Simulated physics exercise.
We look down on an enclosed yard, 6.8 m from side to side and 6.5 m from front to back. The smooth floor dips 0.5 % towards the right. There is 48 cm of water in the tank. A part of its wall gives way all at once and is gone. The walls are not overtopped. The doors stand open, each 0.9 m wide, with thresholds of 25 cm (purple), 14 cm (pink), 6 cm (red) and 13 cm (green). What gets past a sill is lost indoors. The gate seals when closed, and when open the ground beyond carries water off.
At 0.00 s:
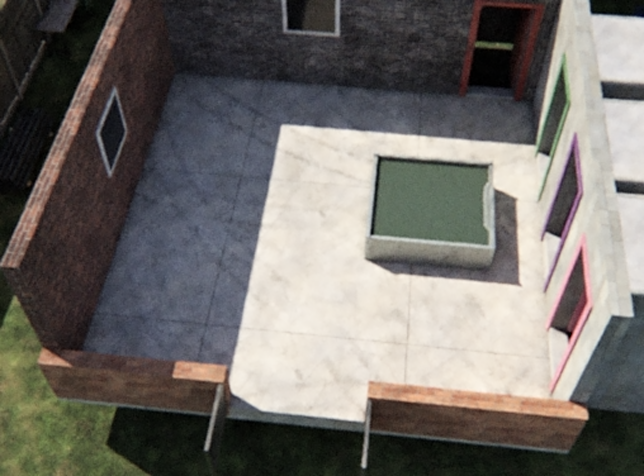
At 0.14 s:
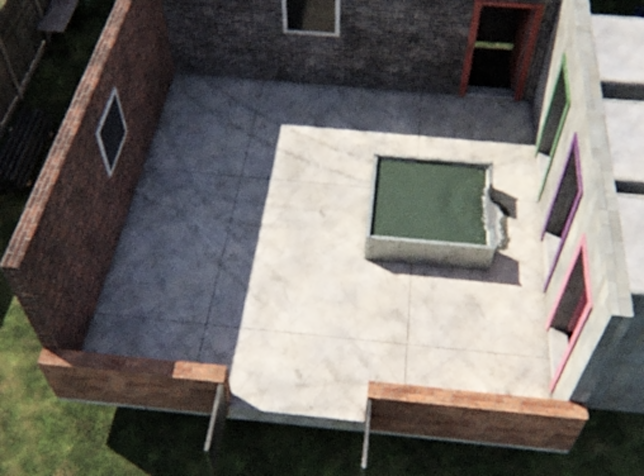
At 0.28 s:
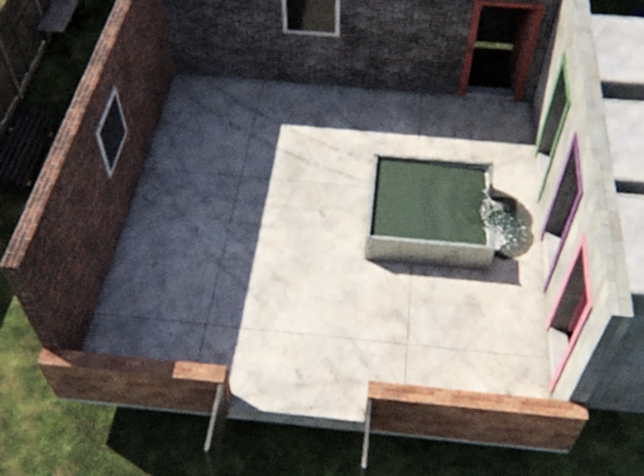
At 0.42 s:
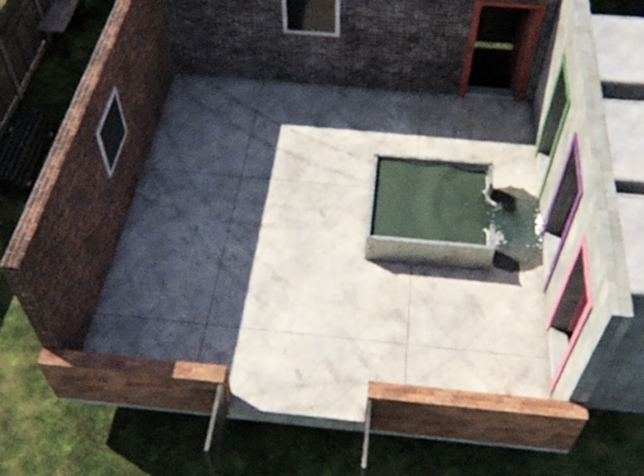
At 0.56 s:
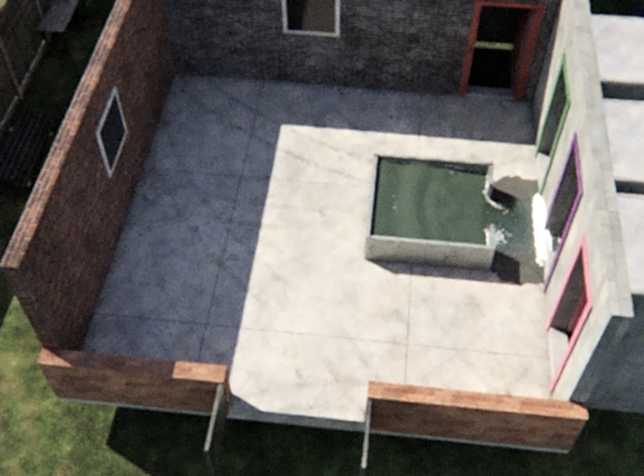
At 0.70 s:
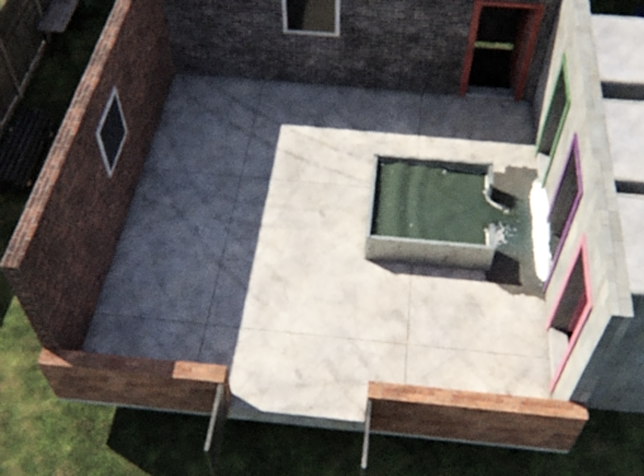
At the start, a rectangular tank of dark green water stands whole and still in a walled yard with open doorways. Part of its right side breaks away and water pours through the gap, then spreads across the pale floor to the right-hand wall, splashing white along its base.
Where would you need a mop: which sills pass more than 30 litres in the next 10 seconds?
Within that time: At the purple door it keeps below the limit; at the pink door it keeps below the limit; at the red door it exceeds the limit; at the green door it stays under the limit.
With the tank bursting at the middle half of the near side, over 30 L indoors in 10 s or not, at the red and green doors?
Against that limit: Red below, green under.
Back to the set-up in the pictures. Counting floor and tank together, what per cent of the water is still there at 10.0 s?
Roughly 88 in a hundred.
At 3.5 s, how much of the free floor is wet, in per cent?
Near 30 per cent is wet.
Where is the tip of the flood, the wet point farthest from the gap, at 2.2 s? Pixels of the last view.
Around (545, 424).
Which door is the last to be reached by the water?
It is the red one.
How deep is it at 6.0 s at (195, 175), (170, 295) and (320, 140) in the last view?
About 0, 0 and 2 cm.
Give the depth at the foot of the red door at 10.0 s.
About 5.5 cm.
After 1.4 s water covers 10 % of the floor and is deepest (36 cm) near (534, 231); purple door 24 cm at the sill, 4 L in, pink door 3 cm at the sill, 0 L in, red door not reached, green door 13 cm at the sill, 0 L in.
After 2.2 s water covers 20 % of the floor and is deepest (31 cm) near (534, 231); purple door 22 cm at the sill, 10 L in, pink door 5 cm at the sill, 0 L in, red door 13 cm at the sill, 9 L in, green door 13 cm at the sill, 3 L in.
After 3.5 s water covers 30 % of the floor and is deepest (21 cm) near (534, 231); purple door 15 cm at the sill, 12 L in, pink door 4 cm at the sill, 0 L in, red door 14 cm at the sill, 62 L in, green door 9 cm at the sill, 5 L in.
After 6.0 s water covers 55 % of the floor and is deepest (14 cm) near (534, 231); purple door 10 cm at the sill, 12 L in, pink door 3 cm at the sill, 0 L in, red door 10 cm at the sill, 108 L in, green door 6 cm at the sill, 5 L in.
After 10.0 s water covers 95 % of the floor and is deepest (8 cm) near (534, 231); purple door 6 cm at the sill, 12 L in, pink door 4 cm at the sill, 0 L in, red door 6 cm at the sill, 120 L in, green door 4 cm at the sill, 5 L in.
